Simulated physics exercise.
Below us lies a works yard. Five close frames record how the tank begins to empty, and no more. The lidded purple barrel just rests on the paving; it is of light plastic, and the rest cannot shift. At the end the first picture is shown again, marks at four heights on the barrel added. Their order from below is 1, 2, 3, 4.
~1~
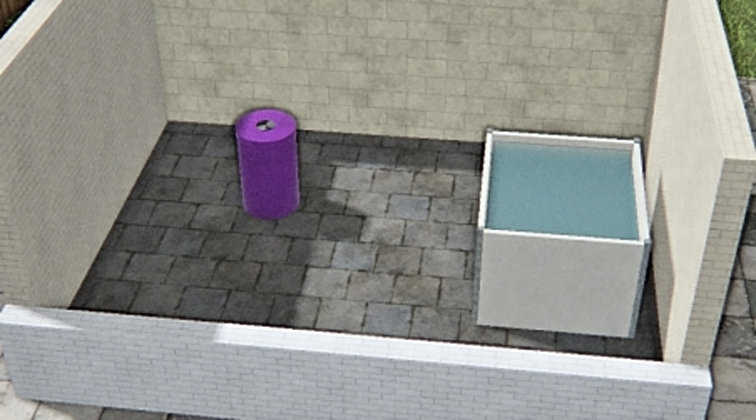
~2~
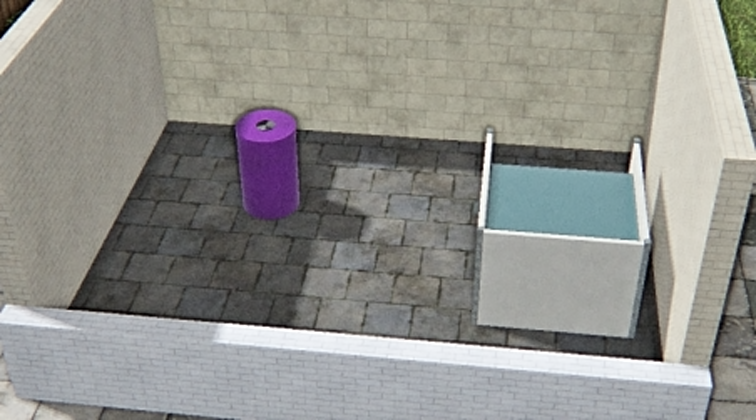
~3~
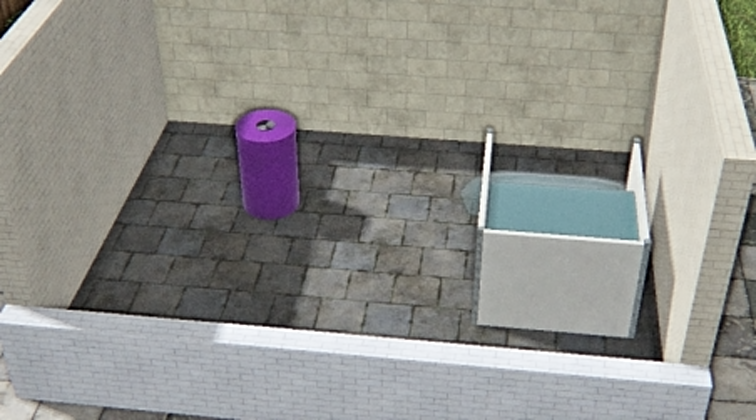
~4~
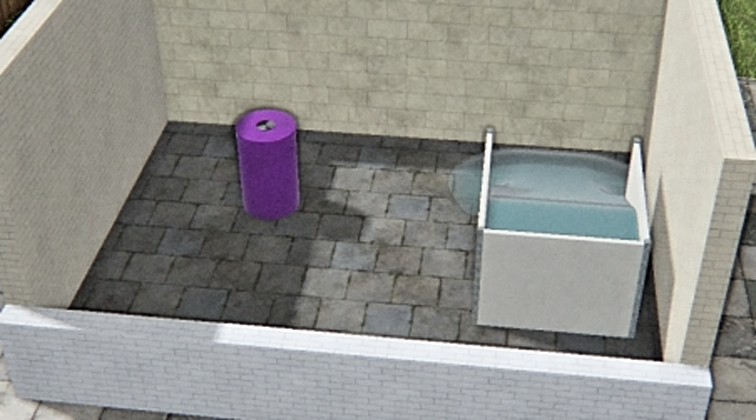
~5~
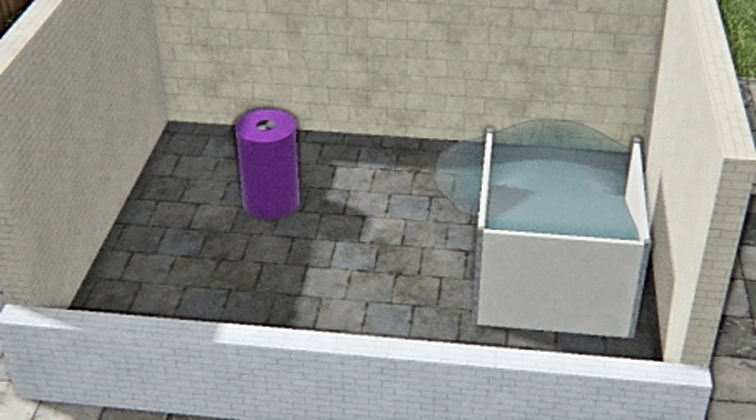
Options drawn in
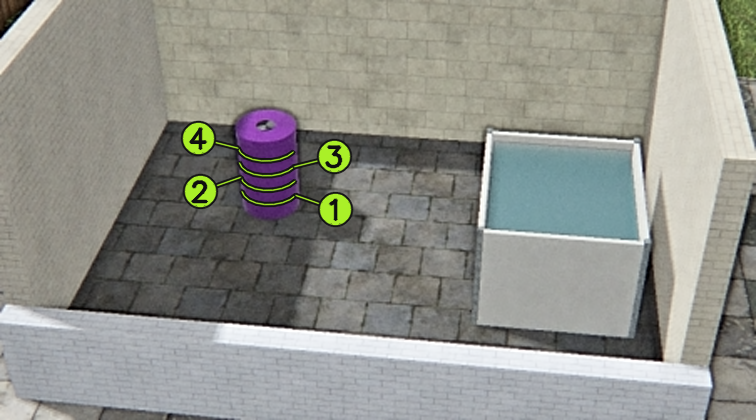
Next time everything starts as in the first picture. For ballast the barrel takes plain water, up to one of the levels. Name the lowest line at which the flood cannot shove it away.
That is level 2.
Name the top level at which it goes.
The answer is 1.
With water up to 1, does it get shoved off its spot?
Yes, it does.
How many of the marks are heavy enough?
Three of them.
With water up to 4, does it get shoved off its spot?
No, that is safe.
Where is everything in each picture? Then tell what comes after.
The first frame shows lid of the purple barrel at (266, 125); tank full, its middle at (562, 191).
In the second frame, water covers 3 % of the ground, mostly out of sight from here.
In the third frame, water covers 7 % of the ground, mostly out of sight from here.
In the fourth frame, 12 % of the ground wet, in view closest to the barrel at (458, 182).
The fifth frame shows lid of the purple barrel at (266, 125); 15 % of the ground wet, in view closest to the barrel at (442, 175).
On the marked copy, 1 at (264, 204); 2 at (263, 190); 3 at (262, 175); 4 at (261, 160); from the bottom up 1, 2, 3, 4.
Choosing 1, it is pushed about its own width away.
Choosing 2, it does not move.
Choosing 3, it does not move.
Choosing 4, it does not move.
